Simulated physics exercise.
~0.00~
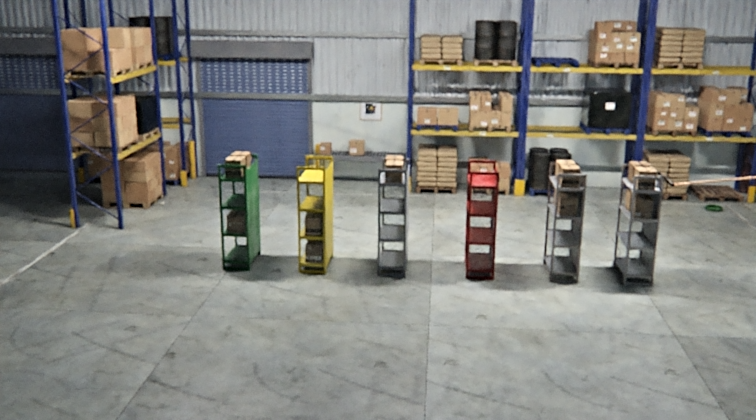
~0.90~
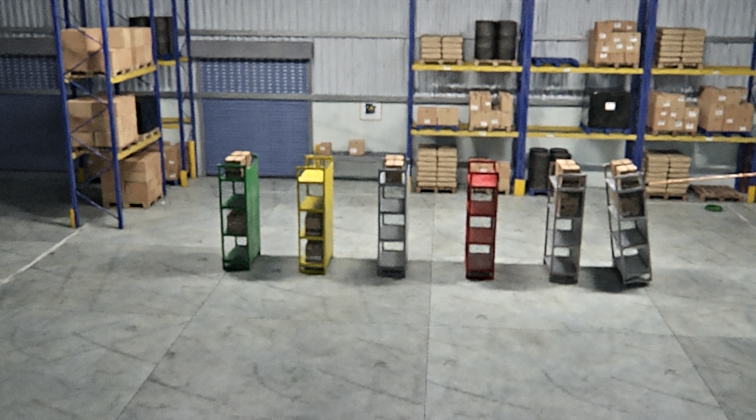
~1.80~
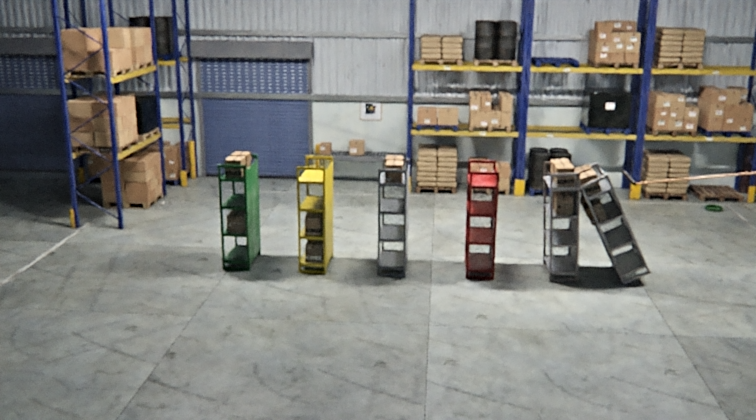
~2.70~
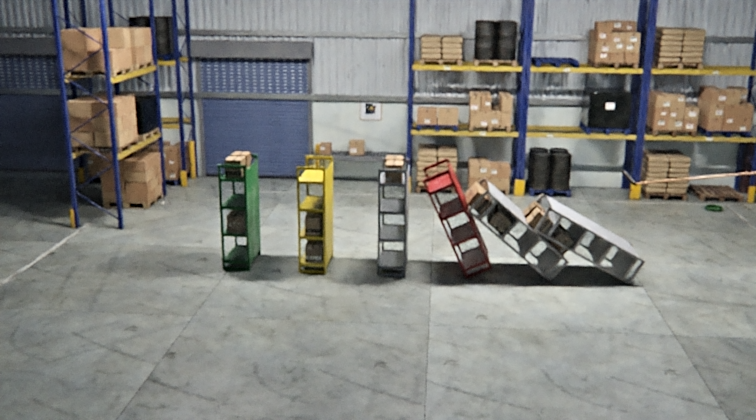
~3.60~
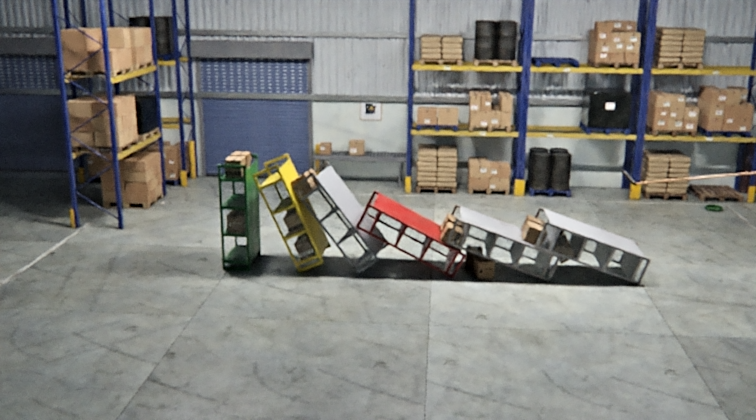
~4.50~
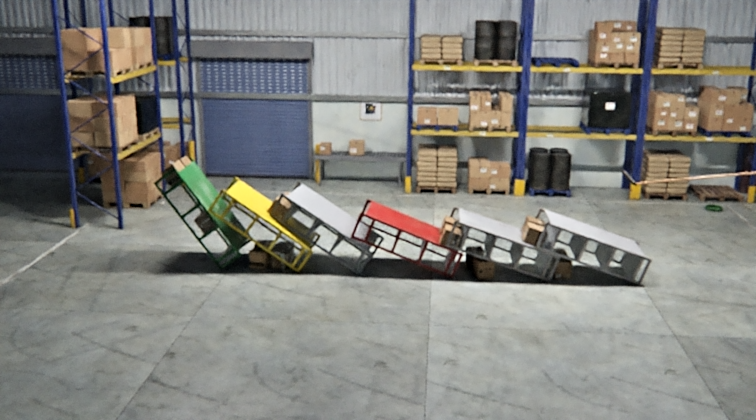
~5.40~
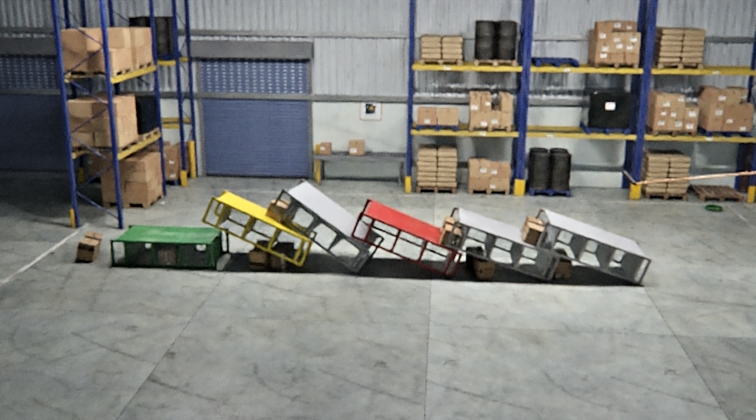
A thin pole at the right edge of a warehouse floor shifts left as the rightmost of six upright racks begins to tilt. That grey rack leans onto its grey neighbour, and the two go over leftward into the red one. The red rack tips against the next grey rack, which falls toward the yellow one, while cartons spill beneath them. The yellow rack then topples into the green rack at the far left. The green one drops flat on the floor, a carton beside it, while the other five rest slanted in an overlapping row.
